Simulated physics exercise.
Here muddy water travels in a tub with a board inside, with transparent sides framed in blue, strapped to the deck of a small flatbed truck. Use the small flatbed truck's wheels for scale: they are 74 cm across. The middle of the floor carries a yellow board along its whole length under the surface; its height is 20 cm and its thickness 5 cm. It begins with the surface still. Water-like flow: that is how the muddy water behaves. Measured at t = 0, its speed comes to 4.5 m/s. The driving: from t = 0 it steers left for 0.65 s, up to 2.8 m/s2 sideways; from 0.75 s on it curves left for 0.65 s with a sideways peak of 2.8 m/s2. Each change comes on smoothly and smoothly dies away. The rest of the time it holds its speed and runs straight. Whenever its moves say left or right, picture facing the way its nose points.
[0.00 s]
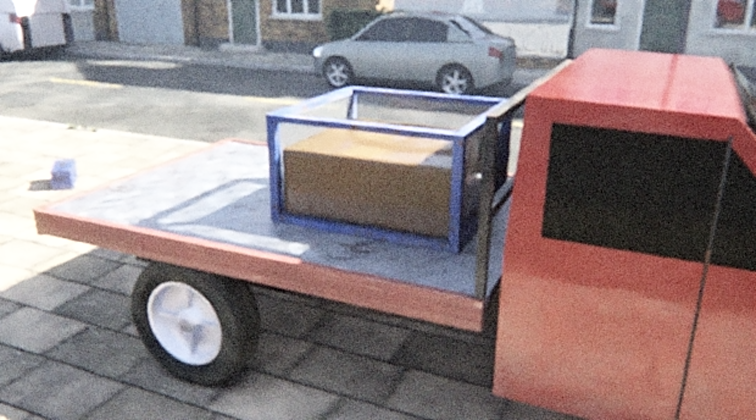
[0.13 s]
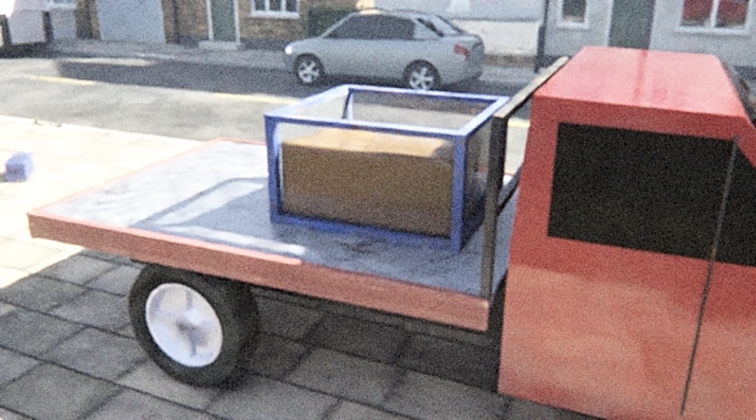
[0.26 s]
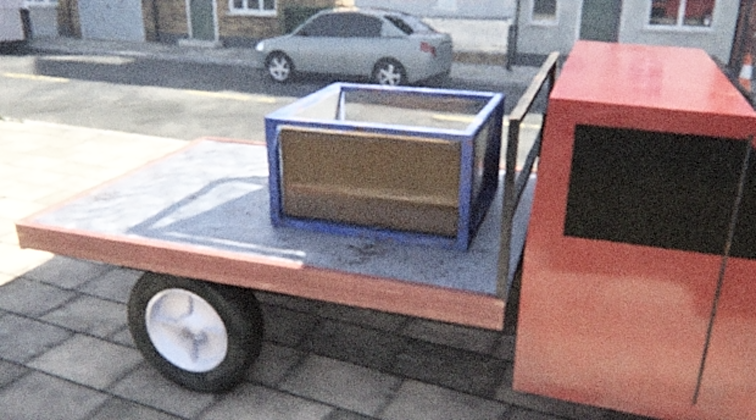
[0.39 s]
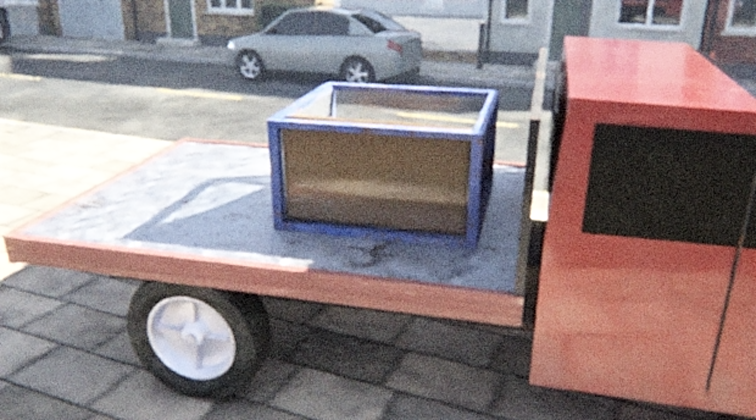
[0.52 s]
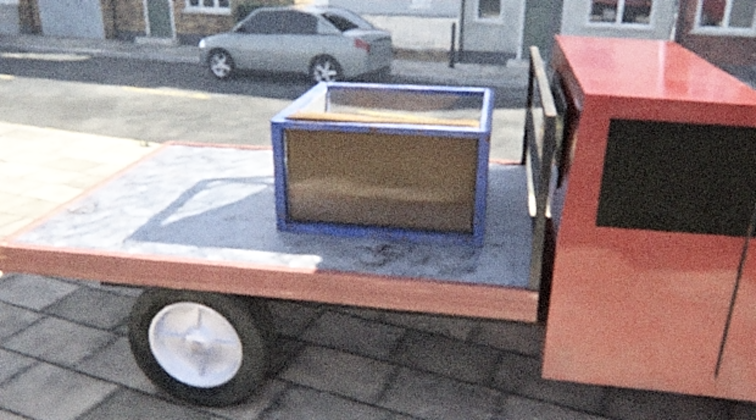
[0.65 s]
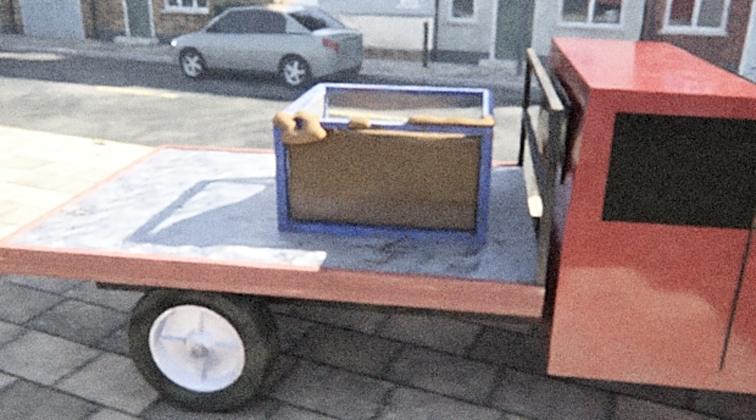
Muddy water in a blue-framed clear tub on a red flatbed truck starts out level, then heaps up against the near side as the silver car behind shifts left in view. It climbs to the near rim, and a brown streak curls along the top edge as the slope eases slightly.
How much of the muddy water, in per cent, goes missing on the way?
Some 0 per cent goes overboard.
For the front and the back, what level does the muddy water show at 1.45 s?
The front reads 34 cm and the back reads 34 cm.
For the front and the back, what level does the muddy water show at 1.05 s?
Front level 42 cm, back level 36 cm.
Then, 1.05 s in, it stands 36 cm high behind and 42 cm in front; all of it is still inside.
Then, 1.45 s in, it stands 34 cm high behind and 33 cm in front; all of it is still inside.
Then, 1.95 s in, it stands 38 cm high behind and 39 cm in front; all of it is still inside.
Then, 4.39 s in, all of it is still inside.
